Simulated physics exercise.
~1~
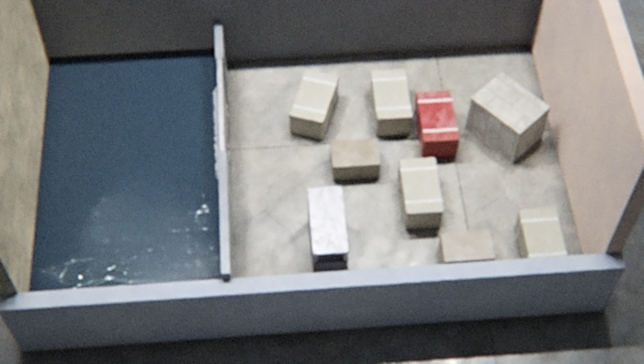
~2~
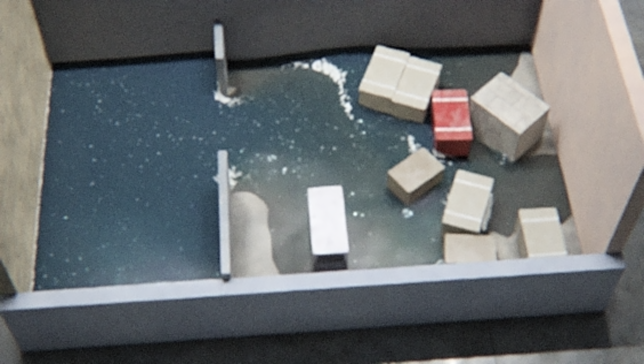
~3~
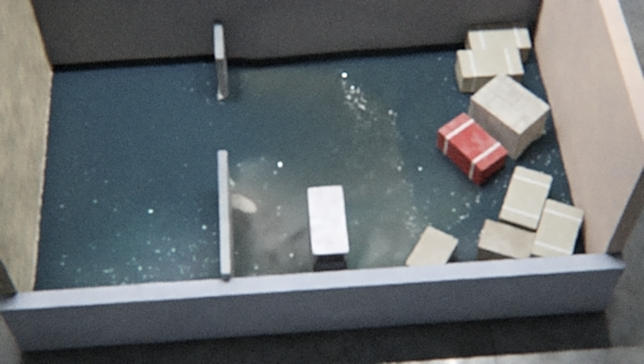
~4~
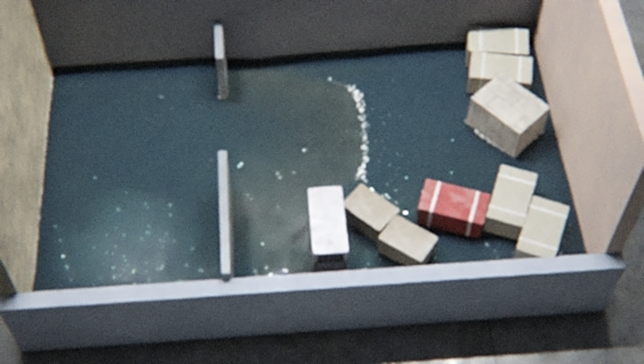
At the start, dark water fills the left room, while pale boxes, a white block and a red trunk sit on the dry floor to the right. A gap opens in the dividing wall, and water pours through, spreading across the floor with streaks of white foam. Several pale boxes slide right and bunch up near the far wall, while the red trunk shifts only slightly. The trunk then turns and drifts toward the lower right. Finally, it floats down near the front wall beside pale boxes, two tan boxes gather by the unmoved white block, and water covers both rooms.
